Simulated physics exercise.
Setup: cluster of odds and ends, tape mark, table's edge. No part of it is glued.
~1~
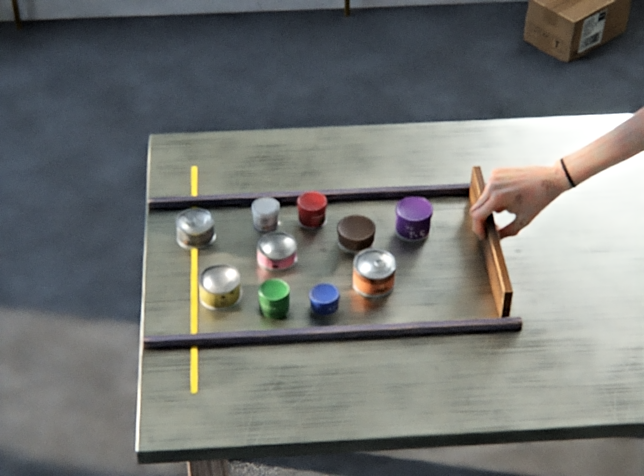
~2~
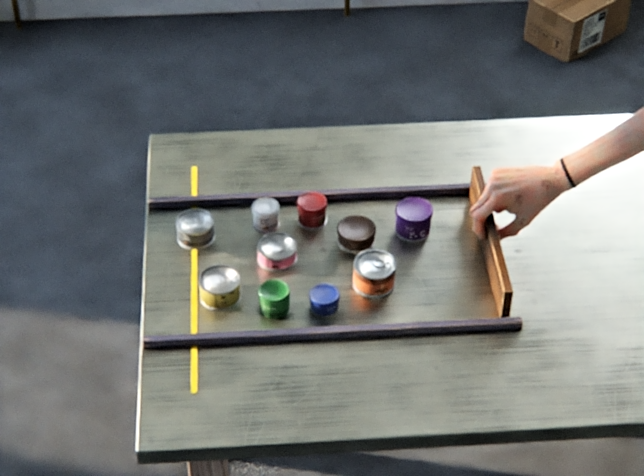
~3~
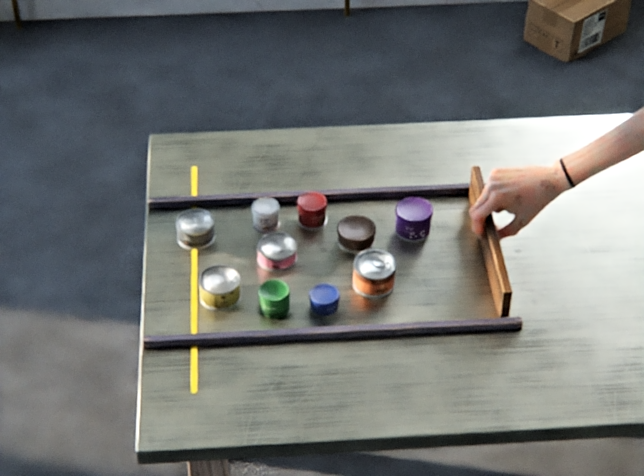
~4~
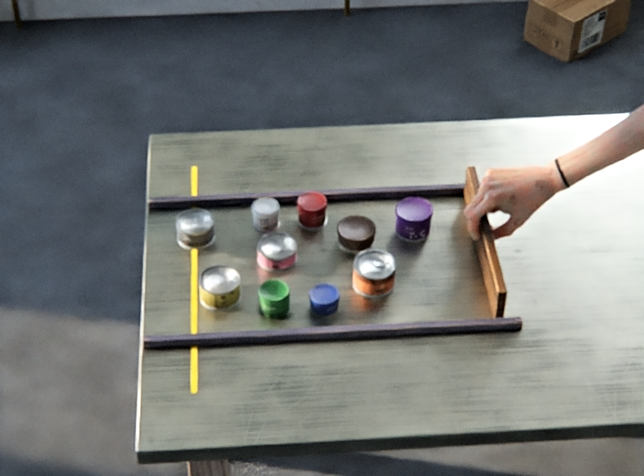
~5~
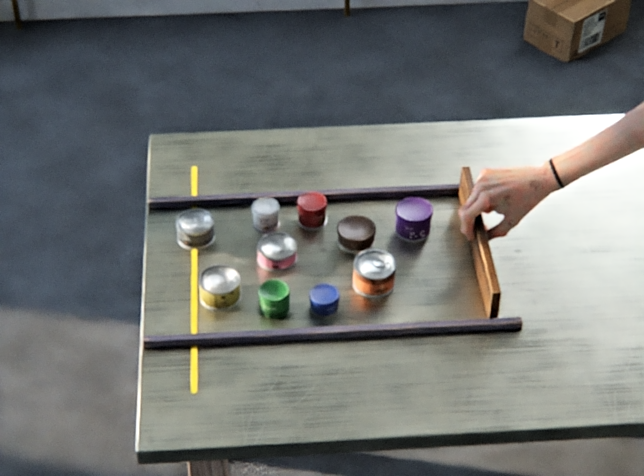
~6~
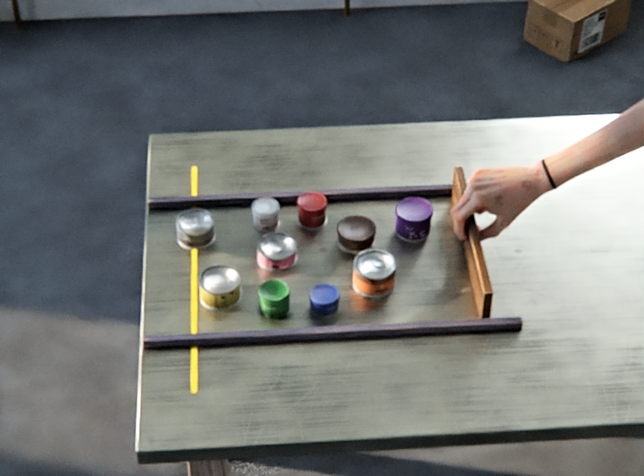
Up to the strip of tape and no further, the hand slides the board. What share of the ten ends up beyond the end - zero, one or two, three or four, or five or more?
Pretty sure the pieces that leave the surface number three or four this time.
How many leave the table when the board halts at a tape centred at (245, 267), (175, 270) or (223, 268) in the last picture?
Try by try, 0, 5 and 0.
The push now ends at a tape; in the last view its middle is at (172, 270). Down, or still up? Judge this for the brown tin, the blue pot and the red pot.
The brown tin is still there; as for the blue pot, it is still there; and the red pot is still there.
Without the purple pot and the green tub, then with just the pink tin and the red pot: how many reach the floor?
Well, the first time you'd get 2, and the next time 2.
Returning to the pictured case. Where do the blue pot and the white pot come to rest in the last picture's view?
First object: (179, 322); second object: (153, 216).
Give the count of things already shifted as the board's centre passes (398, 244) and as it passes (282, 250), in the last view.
2, then 9.
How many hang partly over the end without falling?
2 is the number.
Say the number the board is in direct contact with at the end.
All in all, 5.
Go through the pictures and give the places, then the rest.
Grey tin (196, 229); yellow tin (220, 287); white pot (266, 215); board (490, 240); tape (194, 269), in the first frame.
Yellow tin (220, 287); orange tin (374, 274), in the second frame.
White pot (266, 216); purple pot (414, 220), in the third frame.
Grey tin (196, 229); red pot (312, 211), in the fourth frame.
Yellow tin (220, 287); brown tin (356, 234), in the fifth frame.
Grey tin (196, 229); yellow tin (220, 287); white pot (266, 216); board (471, 241); tape (194, 269), in the sixth frame.
Soon after, none off yet; grey tin at rest near (196, 229); yellow tin at rest near (220, 287); white pot at rest near (266, 216).
At rest, the number that fall off is three or four; fallen, pink tin, yellow tin and grey tin.
